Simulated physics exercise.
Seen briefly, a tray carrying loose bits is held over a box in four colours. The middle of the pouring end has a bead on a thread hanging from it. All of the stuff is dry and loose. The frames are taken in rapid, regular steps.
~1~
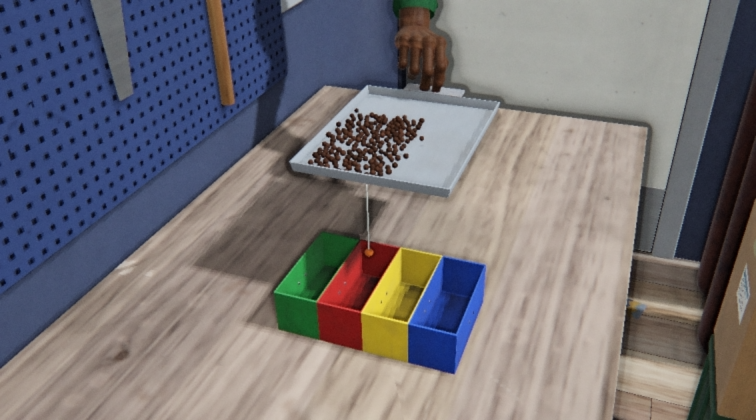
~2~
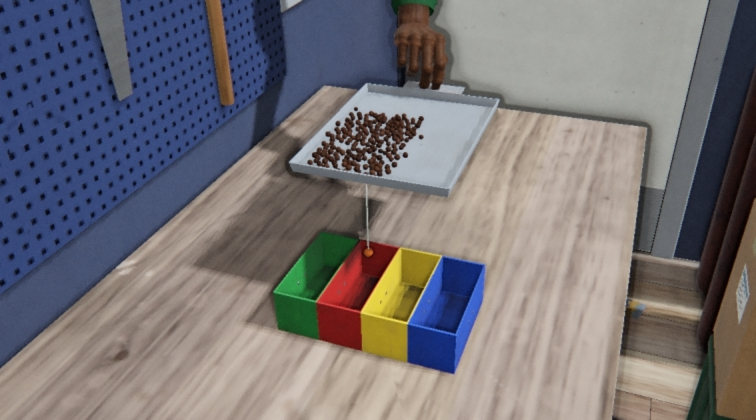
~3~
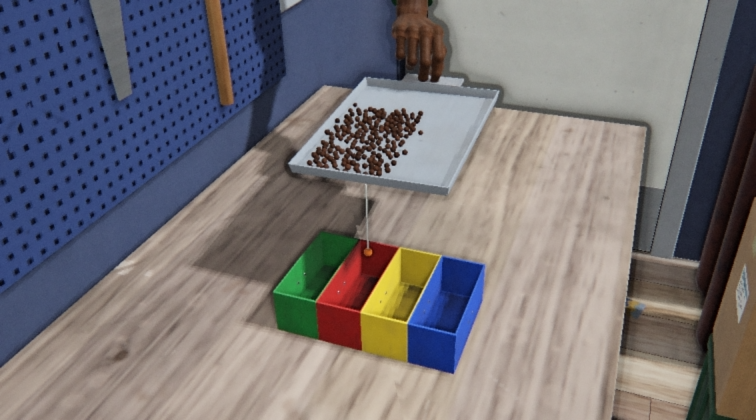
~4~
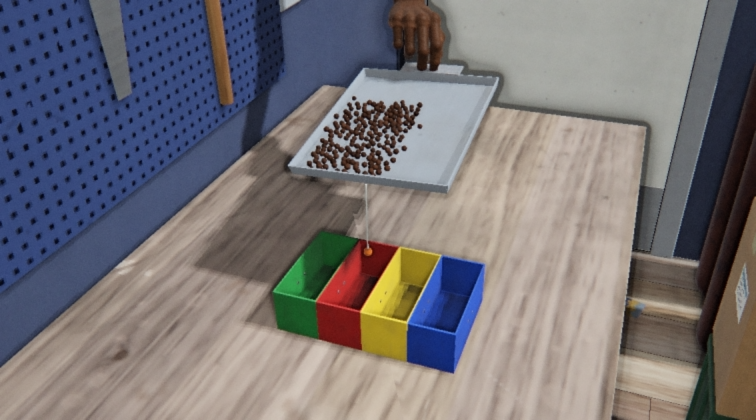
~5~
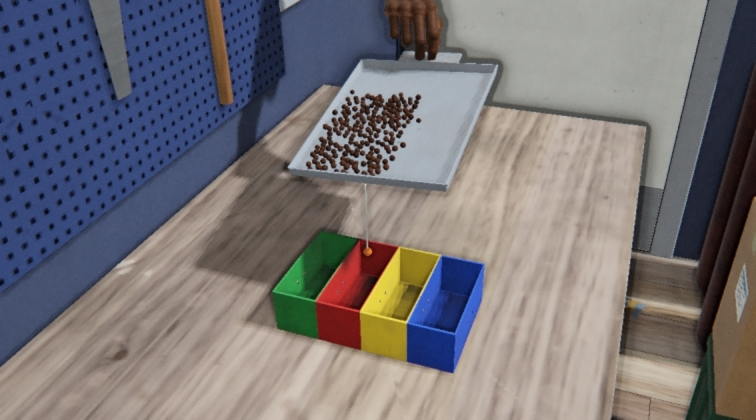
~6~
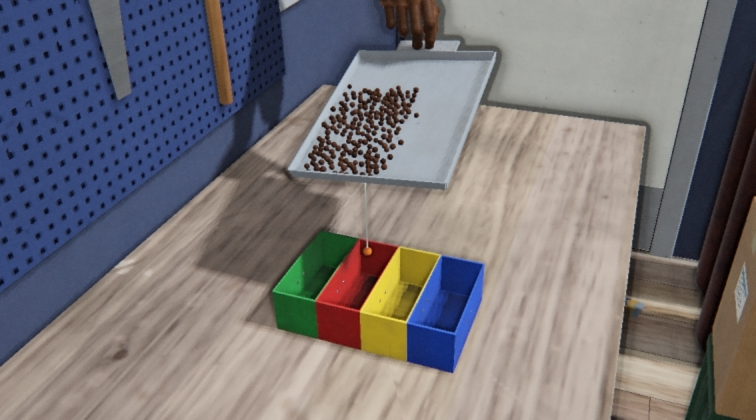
A tray of small brown balls, gripped at its far edge by a hand, gradually tilted as that edge rose above a green, red, yellow and blue box, while the balls barely shifted.
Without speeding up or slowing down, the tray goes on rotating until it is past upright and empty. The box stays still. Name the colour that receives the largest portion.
Green.
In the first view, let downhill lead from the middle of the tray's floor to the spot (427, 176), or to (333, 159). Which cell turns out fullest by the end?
First: The cell in yellow, second: The green one.
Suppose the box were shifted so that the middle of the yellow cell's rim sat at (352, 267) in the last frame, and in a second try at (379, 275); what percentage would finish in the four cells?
100 and 100 in a hundred, in turn.
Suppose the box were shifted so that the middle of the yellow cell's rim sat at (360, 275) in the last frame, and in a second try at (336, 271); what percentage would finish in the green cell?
Close to 40 in a hundred first, close to 0 in a hundred second.
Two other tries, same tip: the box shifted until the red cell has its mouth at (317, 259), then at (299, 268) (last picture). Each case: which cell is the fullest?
Placing A: The red cell / placing B: The red one.
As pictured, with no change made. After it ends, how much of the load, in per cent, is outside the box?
Roughly 40 percent of the load.
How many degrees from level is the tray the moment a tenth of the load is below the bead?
The angle is roughly 95° at that point.
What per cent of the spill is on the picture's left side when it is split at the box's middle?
Estimate: Near 100 per cent.
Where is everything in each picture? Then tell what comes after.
The first picture shows corners of the pouring end near (293, 161) and (448, 187), level; middle of the load near (371, 141), allspice berries; bead on its thread near (369, 252); green cell near (297, 312); red cell near (340, 323); yellow cell near (385, 334); blue cell near (432, 345).
The second picture shows corners of the pouring end near (292, 161) and (447, 187), level; middle of the load near (371, 140).
The third picture shows corners of the pouring end near (292, 163) and (447, 186), tipped barely, lowest at the left corner; middle of the load near (370, 138).
The fourth picture shows corners of the pouring end near (291, 164) and (446, 184), tipped a little, lowest at the left corner; middle of the load near (369, 133).
The fifth picture shows corners of the pouring end near (291, 166) and (445, 182), tipped a little, lowest at the left corner; middle of the load near (368, 130).
The sixth picture shows corners of the pouring end near (291, 168) and (444, 181), tipped clearly, lowest at the left corner; middle of the load near (366, 127); green cell near (296, 311); red cell near (339, 322); yellow cell near (384, 333); blue cell near (431, 344).
Shortly afterwards, tray tipped steeply; all but a few on the tray; only a few in the green cell; only a few falling or outside the box.
Next, tray tipped right over; near a third on the tray; a little in the green cell; only a few in the red cell; near half falling or outside the box.
Some moments later, tray tipped past a quarter turn; near half in the green cell; a little in the red cell; near a third falling or outside the box.
In the end, tray tipped past a quarter turn; near half in the green cell; a little in the red cell; none at all in the blue cell; none at all in the yellow cell; near a third outside the box.
